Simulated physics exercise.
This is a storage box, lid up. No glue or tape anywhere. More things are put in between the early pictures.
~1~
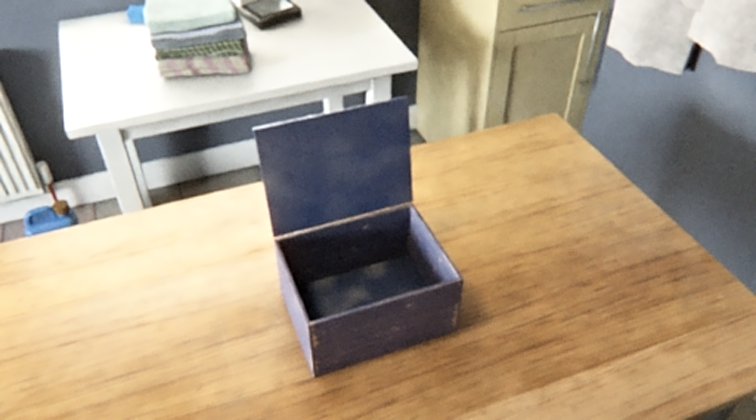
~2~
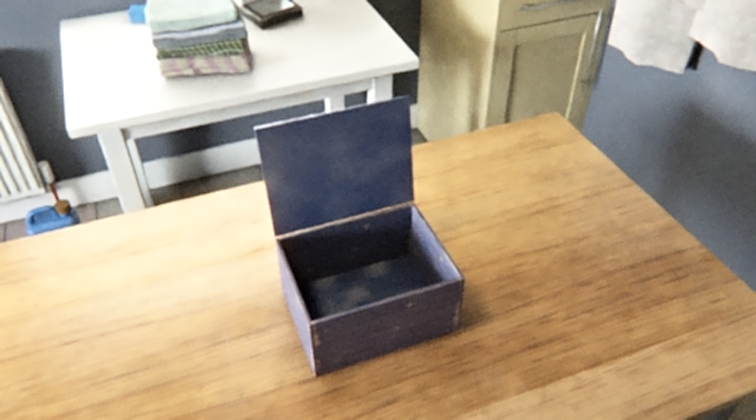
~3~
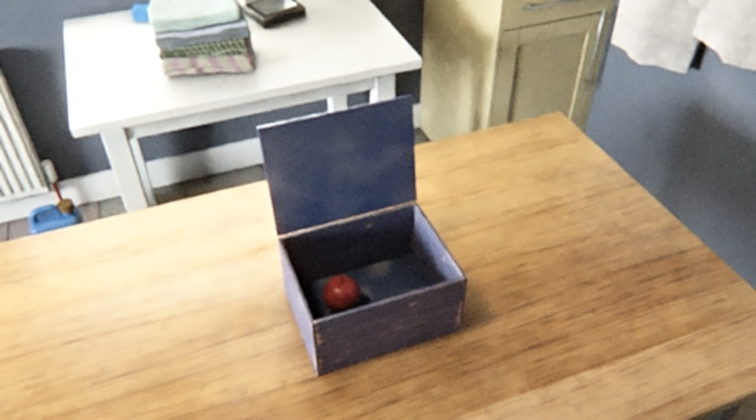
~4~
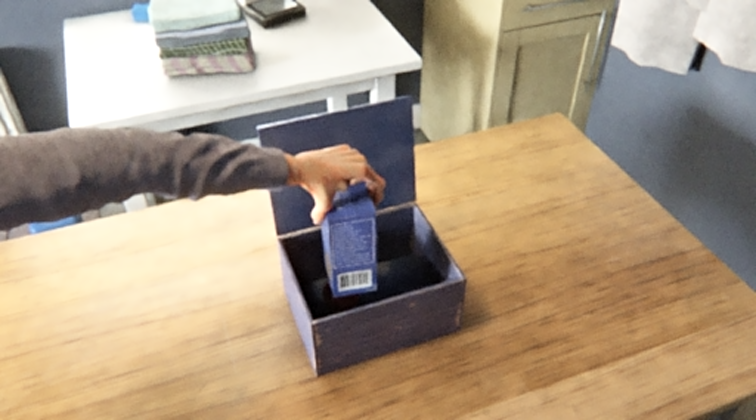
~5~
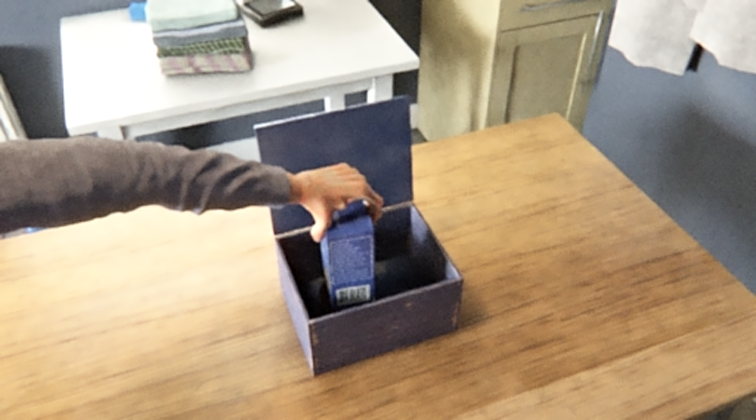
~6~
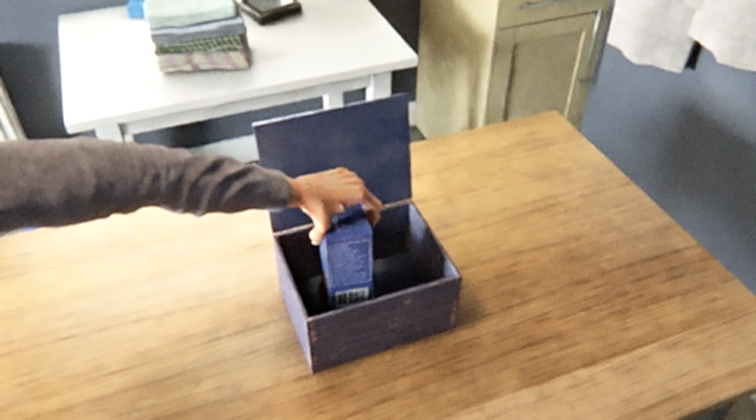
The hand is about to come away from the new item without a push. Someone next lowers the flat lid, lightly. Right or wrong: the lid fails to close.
Right, it stays open.
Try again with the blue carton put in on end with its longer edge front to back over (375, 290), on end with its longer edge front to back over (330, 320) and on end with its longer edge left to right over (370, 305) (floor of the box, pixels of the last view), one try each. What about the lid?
Open; open; shut.
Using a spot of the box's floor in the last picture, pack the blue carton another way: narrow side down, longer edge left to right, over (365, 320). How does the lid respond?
Packed like that, it goes down completely.
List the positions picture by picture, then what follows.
The last thing is not in view yet, in the first picture.
The last thing is not in view yet, in the second picture.
The last thing is not in view yet; red apple (342, 294), in the third picture.
On its way; blue carton (349, 238), in the fourth picture.
On its way; blue carton (347, 255), in the fifth picture.
Put in, still held; blue carton (346, 257), in the sixth picture.
Then, 0.80 s after the last picture, lid starting down; blue carton tipped 46° from how it was near (345, 275); red apple rolled about its own width.
Then, 1.60 s after the last picture, lid 55° above the rim; blue carton tipped 46° from how it was near (345, 275); red apple rolled about its own width.
Then, 2.60 s after the last picture, lid 27° above the rim; blue carton tipped 46° from how it was near (346, 275); red apple rolled about its own width.
At rest, lid 27° above the rim; tipped over in the box, blue carton; moved from the start, red apple. Seen from the same camera at the end, blue carton near (348, 274).
